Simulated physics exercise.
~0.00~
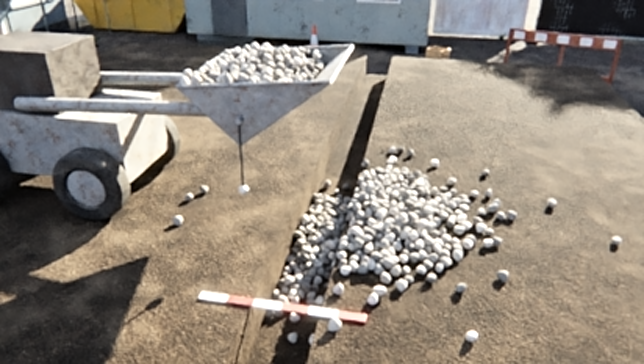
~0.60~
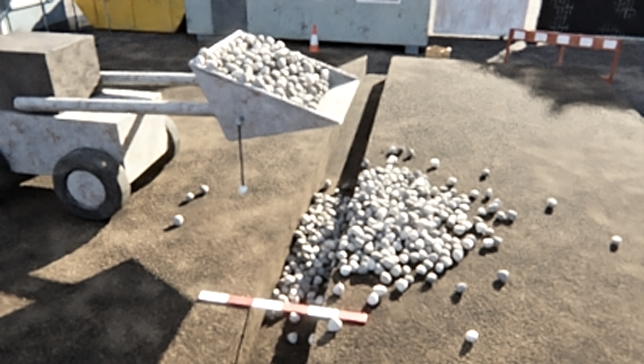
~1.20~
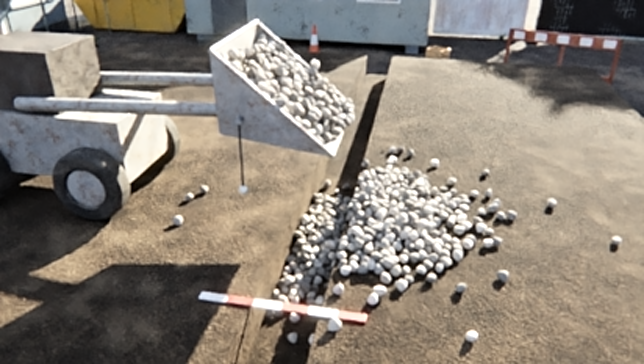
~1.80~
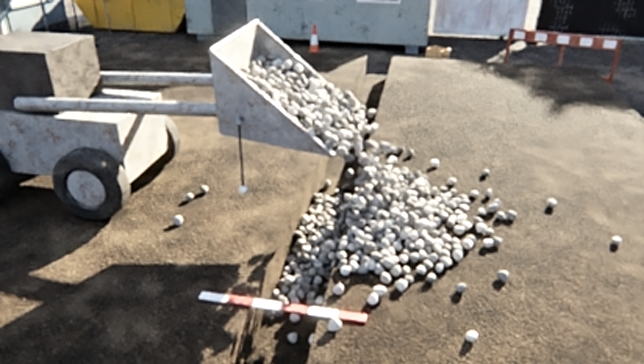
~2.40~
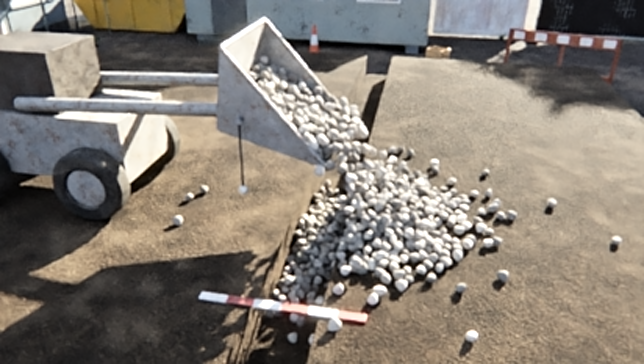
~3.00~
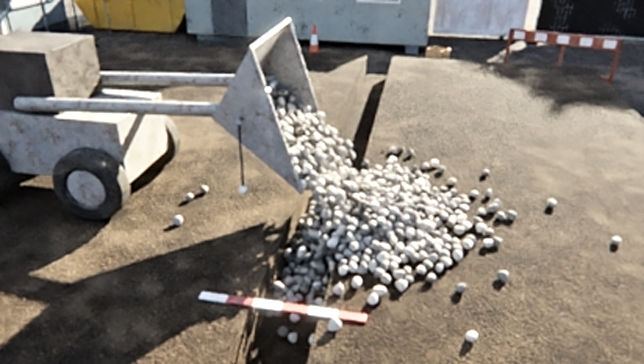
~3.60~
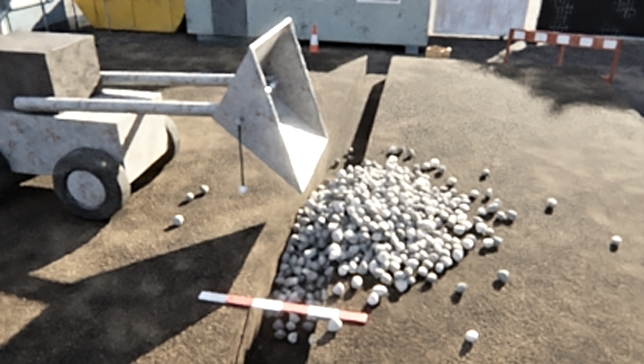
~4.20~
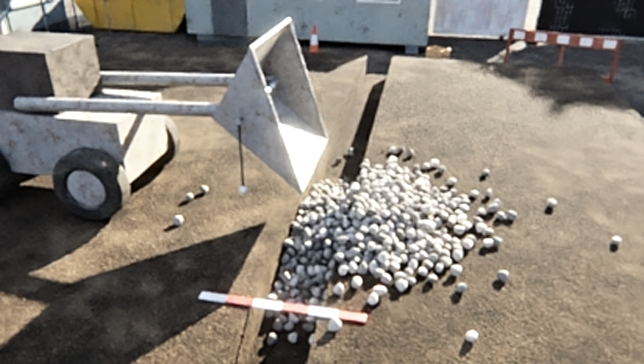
On a sunlit yard, a grey wheeled loader tipping its bucket and pouring pale round stones onto an existing heap, ending emptied.
